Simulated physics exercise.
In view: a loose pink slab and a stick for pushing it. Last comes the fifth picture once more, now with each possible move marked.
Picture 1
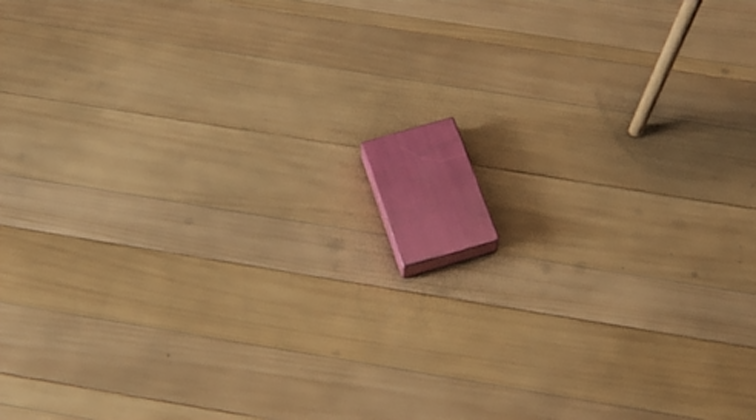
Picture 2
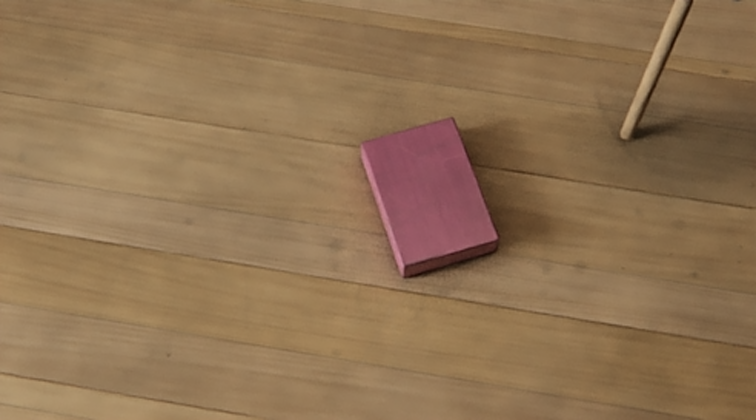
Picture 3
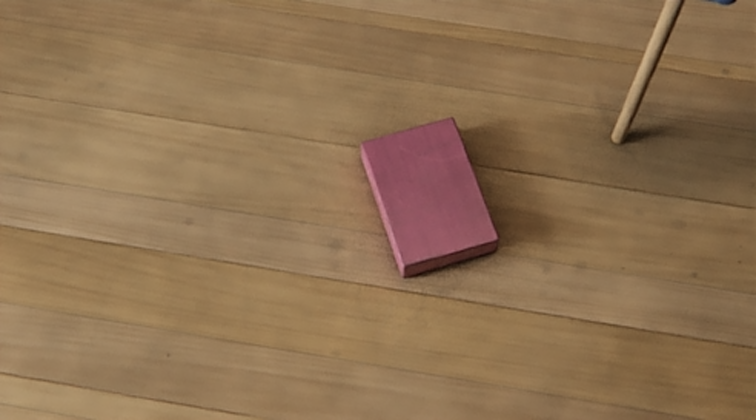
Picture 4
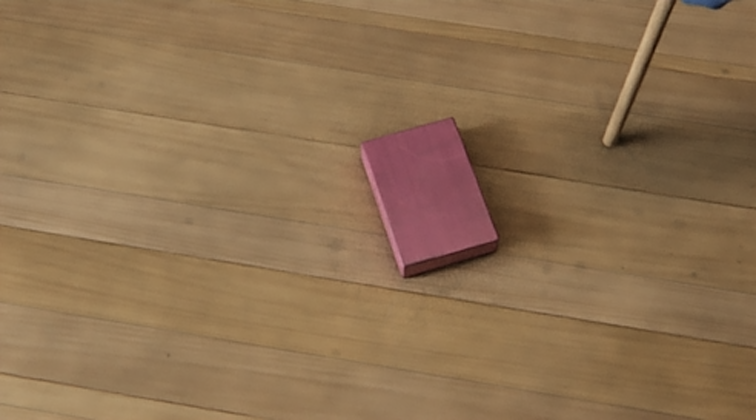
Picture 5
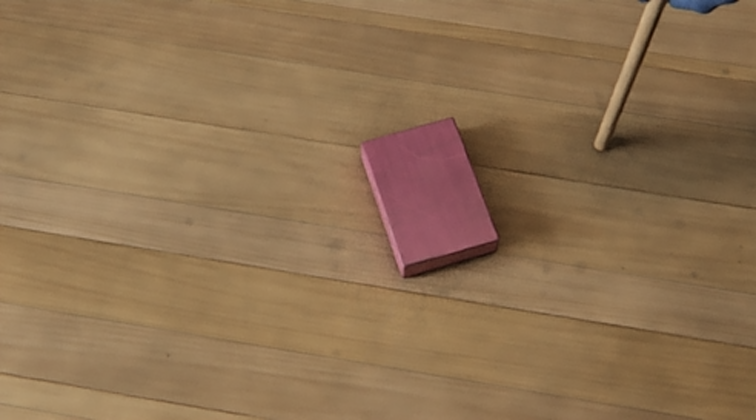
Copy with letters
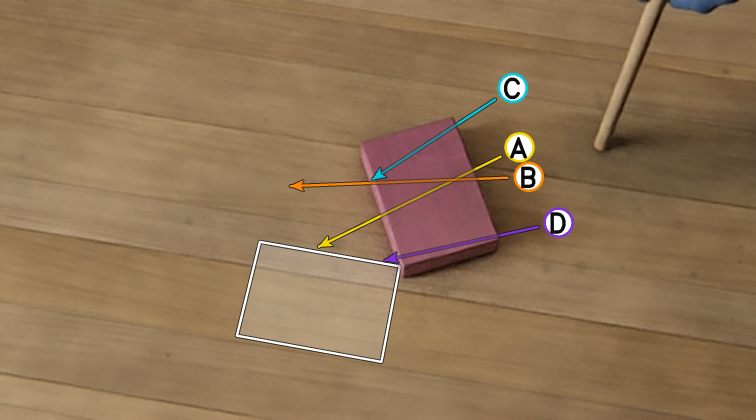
A pink slab lay still on a wooden floor while a thin stick at the upper right moved slowly left and slightly down toward it, with a bit of blue coming into view behind.
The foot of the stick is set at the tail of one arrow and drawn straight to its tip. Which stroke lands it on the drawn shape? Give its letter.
Arrow A does it.
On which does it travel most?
Stroke A.
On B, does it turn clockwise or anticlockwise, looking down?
Anticlockwise.
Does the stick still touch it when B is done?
Yes.
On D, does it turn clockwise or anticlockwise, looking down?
On that stroke, clockwise.
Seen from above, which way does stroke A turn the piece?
It turns anticlockwise.
On the marked copy, A from (501, 157) to (319, 247); B from (508, 178) to (291, 186); C from (495, 99) to (372, 180); D from (538, 227) to (385, 260).
With A. Early on, foot of the stick (437, 190), piece (395, 212).
Further on, foot of the stick (372, 221), piece (344, 258).
At the end, foot of the stick (319, 248), piece (316, 292); it fills the outline.
As for the rest, B leaves the piece out of the outline, at (347, 235); C leaves the piece out of the outline, at (396, 231); D leaves the piece out of the outline, at (368, 185).
